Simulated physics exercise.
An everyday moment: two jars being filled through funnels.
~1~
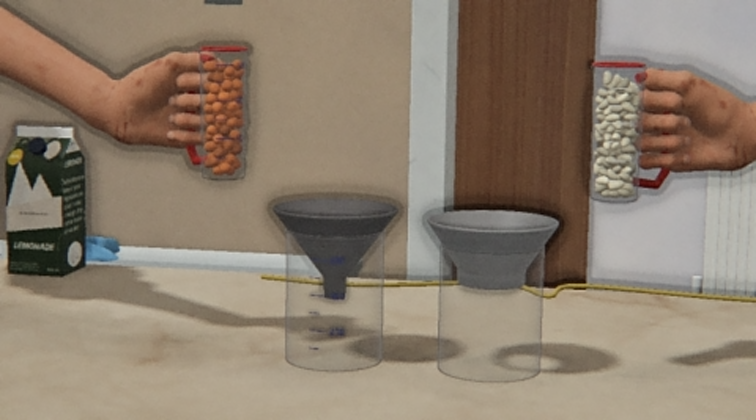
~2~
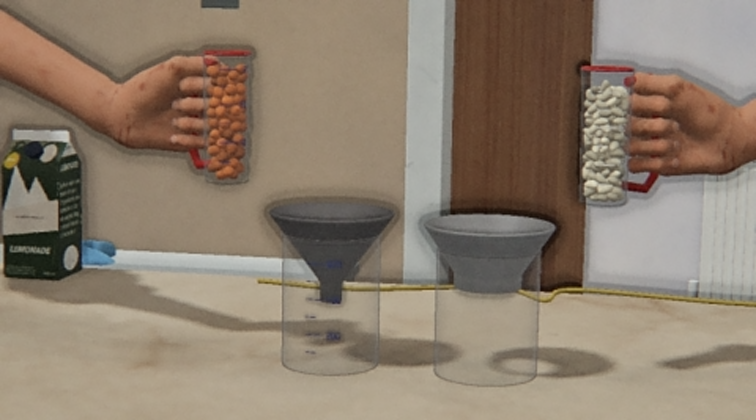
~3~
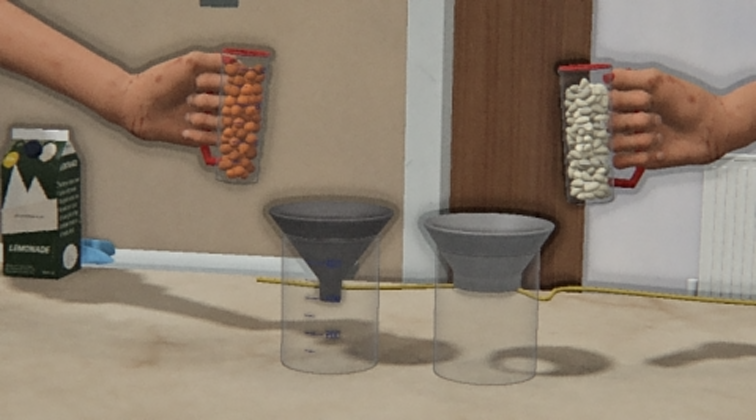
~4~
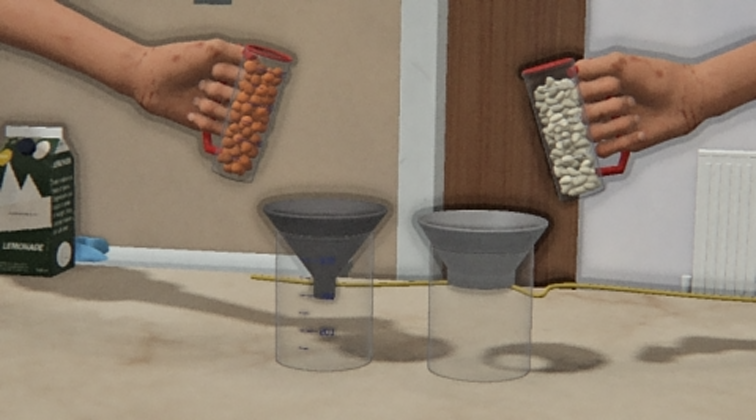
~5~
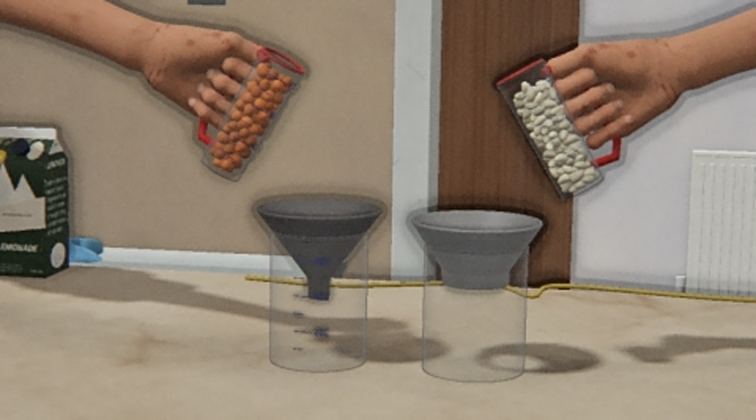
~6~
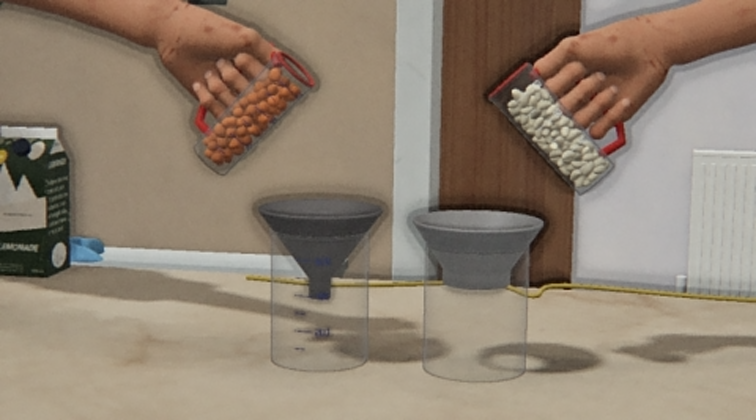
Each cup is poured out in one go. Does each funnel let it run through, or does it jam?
The left funnel clogs; the right one empties into its jar.
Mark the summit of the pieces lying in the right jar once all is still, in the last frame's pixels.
Around (497, 344).
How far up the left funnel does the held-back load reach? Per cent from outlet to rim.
Near 85 %.
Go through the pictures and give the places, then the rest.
In the first picture, left funnel at (336, 218), outlet at (335, 297), under two pieces wide; left cup at (224, 113), holding coated peanuts; right funnel at (493, 231), outlet at (491, 283), about 6 pieces wide; right cup at (617, 132), holding white beans.
In the second picture, left cup at (227, 117), upright; right cup at (605, 136), upright.
In the third picture, left cup at (241, 117), tipped 4°; right cup at (588, 134), tipped 4°.
In the fourth picture, left cup at (250, 115), tipped 17°; right cup at (565, 130), tipped 17°.
In the fifth picture, left cup at (252, 115), tipped 30°; right cup at (552, 131), tipped 30°.
In the sixth picture, left funnel at (321, 218), outlet at (320, 298); left cup at (253, 115), tipped 43°; right funnel at (478, 231), outlet at (476, 283); right cup at (553, 130), tipped 43°.
Then, 0.25 s after the last picture, left, all still in the cup; right, all still in the cup.
Then, 0.58 s after the last picture, left, all still in the cup; right, all still in the cup.
Then, 0.93 s after the last picture, left, most still in the cup, about a quarter in or over the funnel; right, nearly all still in the cup, a small part in or over the funnel, a stray few down in the jar.
At rest, left, nearly all stuck in the funnel, a stray few down in the jar; right, all down in the jar.
